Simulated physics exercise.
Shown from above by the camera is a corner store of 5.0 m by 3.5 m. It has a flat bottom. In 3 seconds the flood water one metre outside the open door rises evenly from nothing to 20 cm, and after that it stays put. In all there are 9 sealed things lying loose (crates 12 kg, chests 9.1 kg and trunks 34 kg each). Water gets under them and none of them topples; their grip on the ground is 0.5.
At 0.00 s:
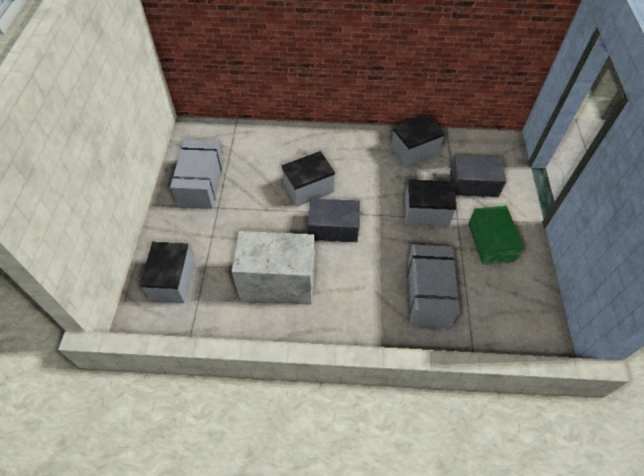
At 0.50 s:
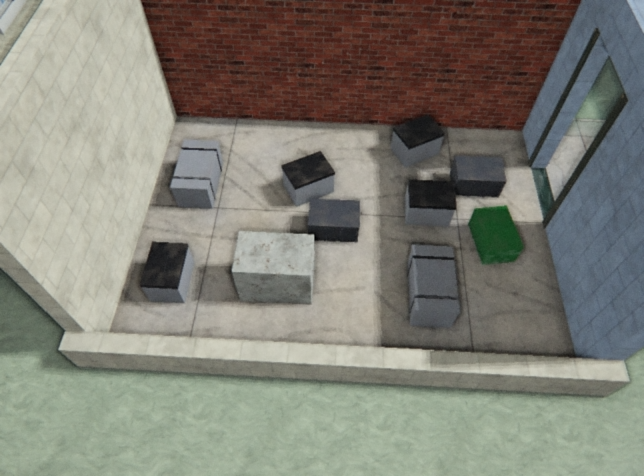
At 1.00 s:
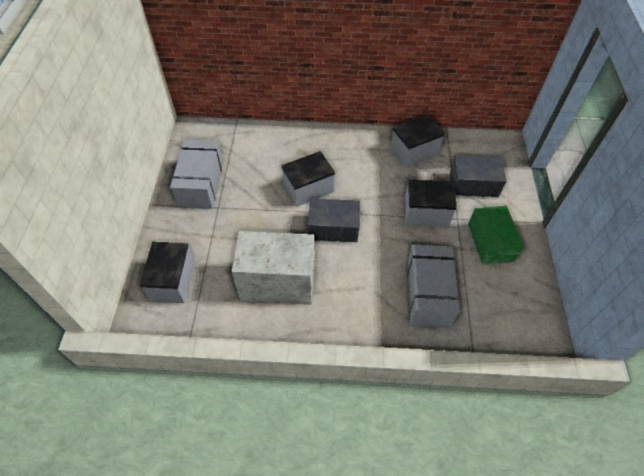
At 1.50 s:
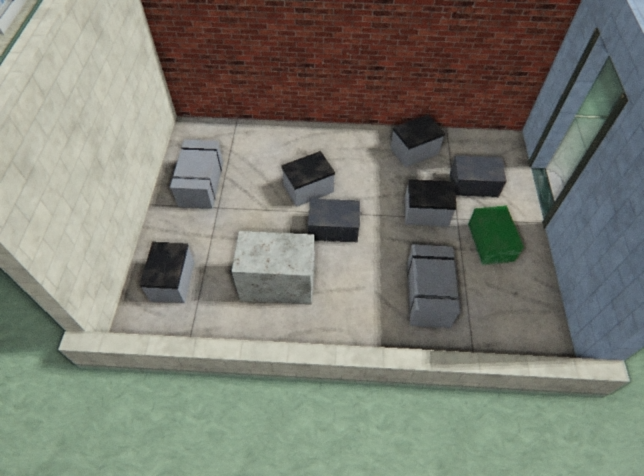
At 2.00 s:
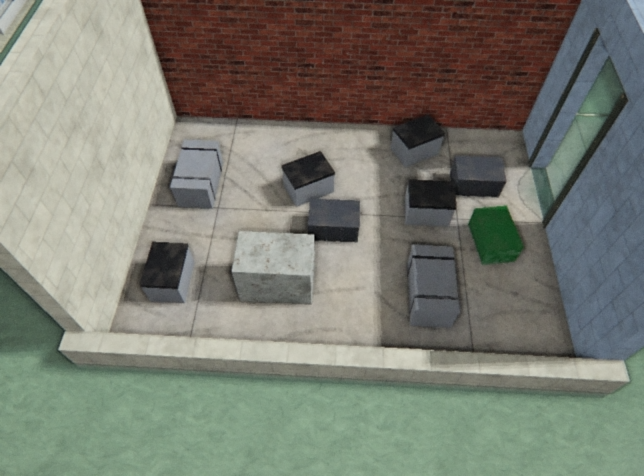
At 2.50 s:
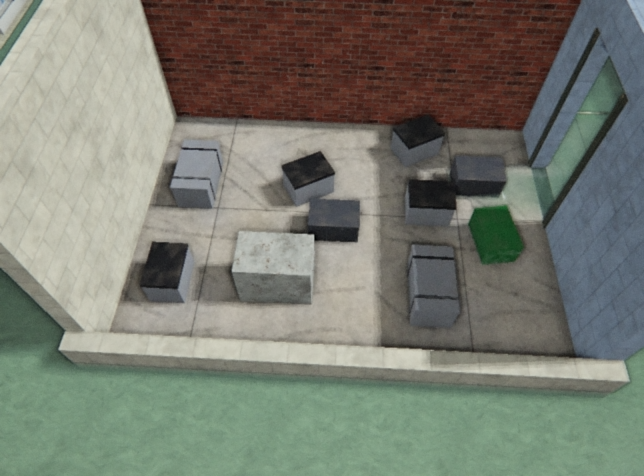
A green crate sits at the right of a small corner store seen from above, with a brick back wall, a pale left wall and a blue right wall with an opening. Grey and black-topped chests and trunks and a large pale block stand around it on the light floor. Greenish water spreads over the ground outside, then a little enters through the opening, while every object and the camera stay still.
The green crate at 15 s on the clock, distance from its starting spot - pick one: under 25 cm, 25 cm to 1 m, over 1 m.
25 cm to 1 m.
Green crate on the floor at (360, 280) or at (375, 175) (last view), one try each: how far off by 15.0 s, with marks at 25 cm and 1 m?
In that order: It shifts a modest distance; it goes a long way.
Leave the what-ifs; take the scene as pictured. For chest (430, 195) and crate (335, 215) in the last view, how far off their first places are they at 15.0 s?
In turn: 300 cm, 150 cm.
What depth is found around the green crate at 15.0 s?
Roughly 7 cm at that moment.
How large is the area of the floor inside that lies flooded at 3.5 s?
Wet area: Approx. 3.0 m2.
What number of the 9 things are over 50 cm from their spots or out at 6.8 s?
It comes to 4.
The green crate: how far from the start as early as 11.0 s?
Shift by then: About 50 cm.
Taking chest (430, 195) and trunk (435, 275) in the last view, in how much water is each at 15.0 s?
Roughly 11 and 7 cm.
After 3.5 s the green crate is near (496, 232), 0.1 m from its start, aground; 0 afloat.
After 6.8 s the green crate is near (482, 256), 0.5 m from its start, aground; 2 afloat.
After 11.0 s the green crate is near (482, 256), 0.5 m from its start, aground; 7 afloat.
After 15.0 s the green crate is near (480, 249), 0.4 m from its start, afloat; 8 afloat.
